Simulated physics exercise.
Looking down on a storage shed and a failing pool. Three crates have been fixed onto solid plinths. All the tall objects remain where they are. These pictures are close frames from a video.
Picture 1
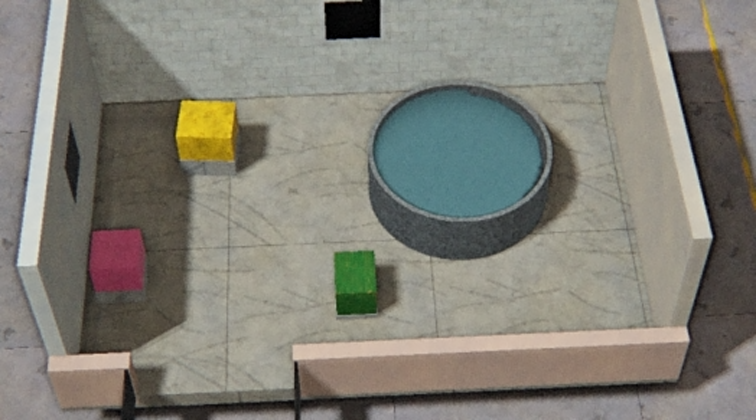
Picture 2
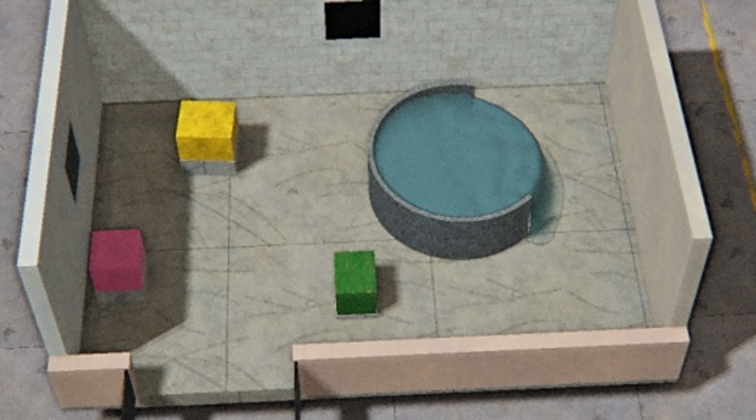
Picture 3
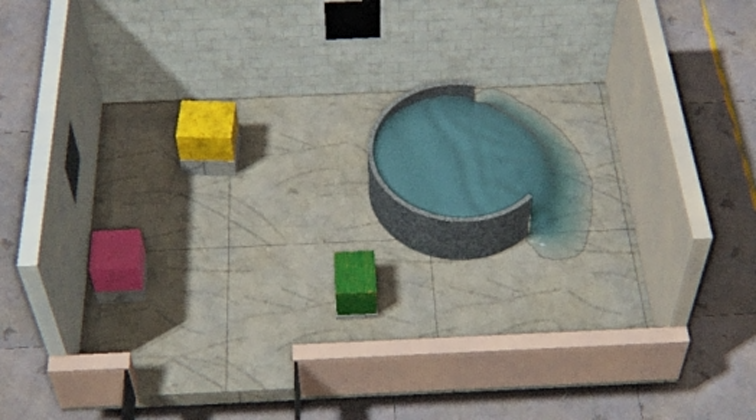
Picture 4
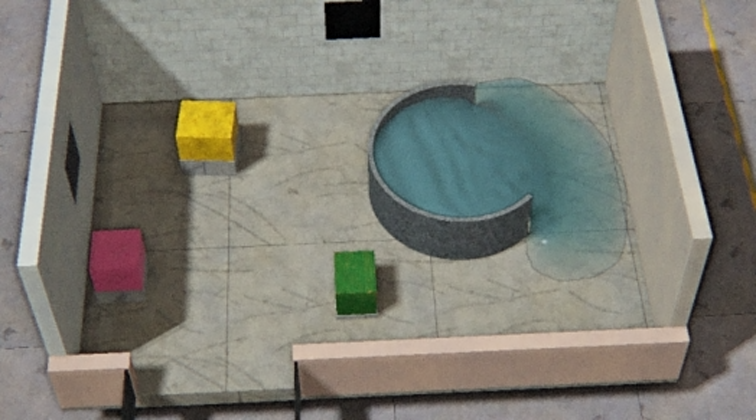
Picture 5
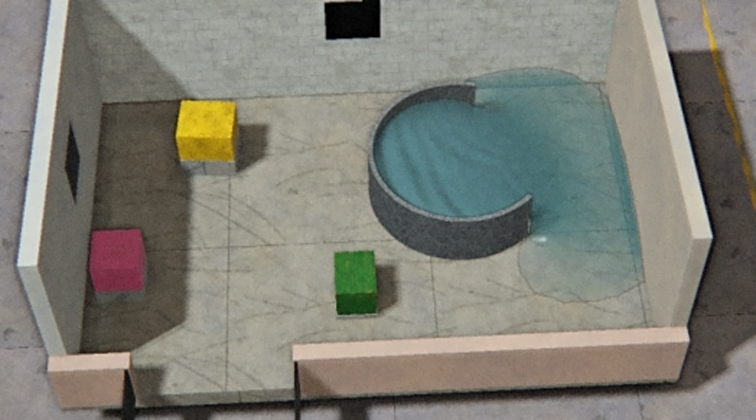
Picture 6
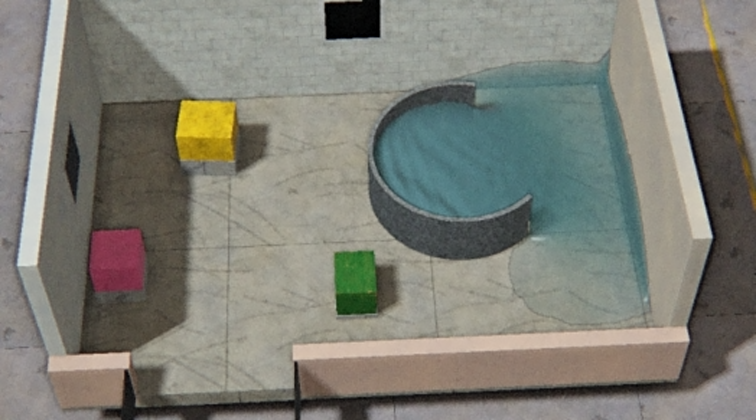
A large round grey-walled pool of blue-green water stands at the right of a pale-walled, roofless shed seen from above. A yellow block sits on a pale base at the upper left, a pink block at the lower left and a green one near the front centre. The pool's right side opens and water pours out, spreading across the floor to the right wall and then toward the front, while the blocks and view stay still.
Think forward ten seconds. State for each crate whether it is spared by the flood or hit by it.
The green crate is hit; the yellow crate is spared; the pink crate is spared.
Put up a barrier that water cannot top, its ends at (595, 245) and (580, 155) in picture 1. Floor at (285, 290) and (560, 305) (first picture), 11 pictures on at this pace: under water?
As listed: Clear, wet.
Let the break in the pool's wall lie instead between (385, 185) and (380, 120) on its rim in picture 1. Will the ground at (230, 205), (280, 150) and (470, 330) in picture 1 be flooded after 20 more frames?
Taken in turn, that's reached, reached, and finally not reached.
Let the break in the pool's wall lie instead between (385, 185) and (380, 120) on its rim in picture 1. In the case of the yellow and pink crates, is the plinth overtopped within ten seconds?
As I see it, yellow is doused and pink is doused.
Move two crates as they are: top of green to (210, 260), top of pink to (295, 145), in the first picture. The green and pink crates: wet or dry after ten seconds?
Result - green crate is overtopped, pink crate is missed.
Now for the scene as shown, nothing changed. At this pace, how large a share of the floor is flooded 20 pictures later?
Around 65 percent.
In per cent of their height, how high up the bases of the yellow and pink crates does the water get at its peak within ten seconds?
Peak levels: Approx. 70 % then 70 %.
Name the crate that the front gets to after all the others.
Note: The one in pink.
A moment on, water covers 25 % of the floor; the green crate not reached, the yellow crate not reached, the pink crate not reached.
Next, water covers 35 % of the floor; the green crate not reached, the yellow crate not reached, the pink crate not reached.
Then, water covers 65 % of the floor; the green crate water round its plinth, the yellow crate water round its plinth, the pink crate not reached.
Later, water covers 100 % of the floor; the green crate water round its plinth, the yellow crate water round its plinth, the pink crate water round its plinth.
In the end, water covers 100 % of the floor; the green crate was topped, the yellow crate stayed above the water, the pink crate stayed above the water.
